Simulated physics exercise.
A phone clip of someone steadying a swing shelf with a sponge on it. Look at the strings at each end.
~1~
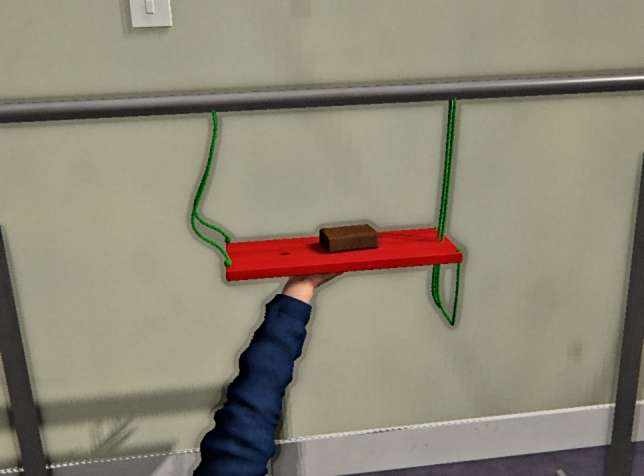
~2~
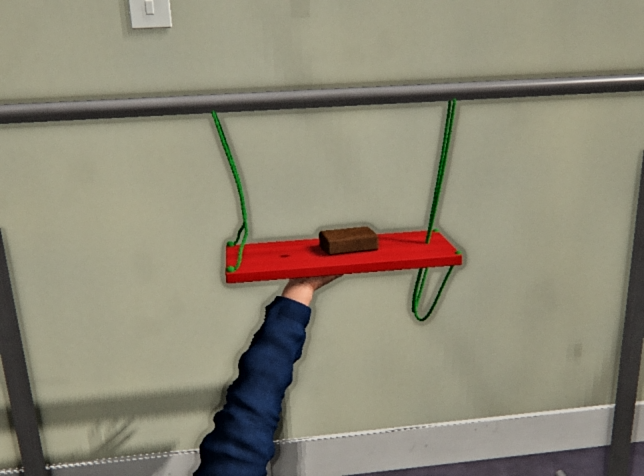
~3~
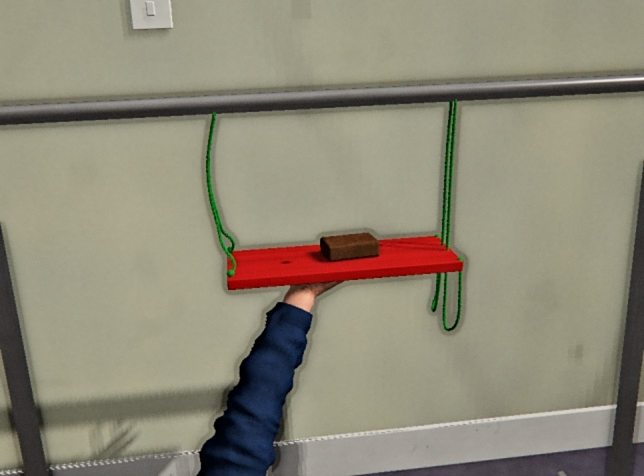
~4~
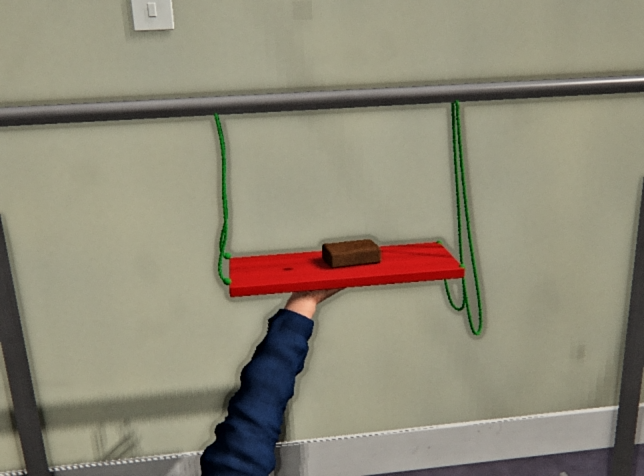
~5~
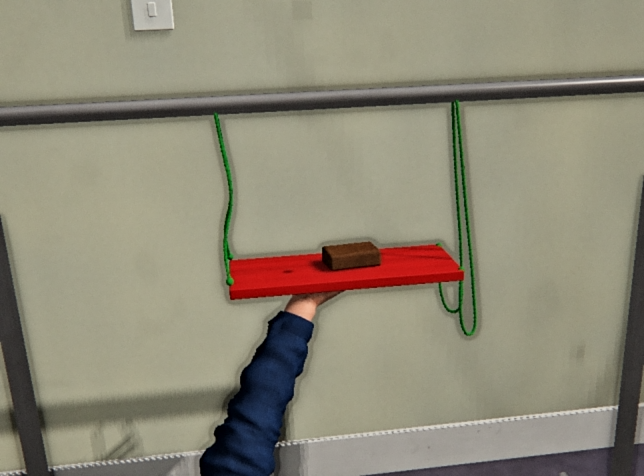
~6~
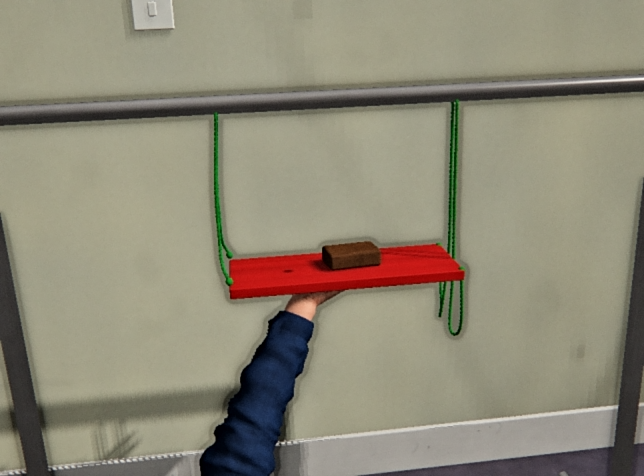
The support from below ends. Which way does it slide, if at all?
As it turns out, the sponge tumbles from the right end.
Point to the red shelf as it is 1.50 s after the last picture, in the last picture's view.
Around (318, 339).
Then, 0.42 s after the last picture, board tipped 20° down to the right; sponge sliding near (427, 316).
Then, 0.96 s after the last picture, board tipped 40° down to the right; sponge on the floor.
Then, 1.50 s after the last picture, board tipped 43° down to the right; sponge on the floor.
At rest, board tipped 44° down to the right; sponge on the floor. The sponge is shed rightwards.
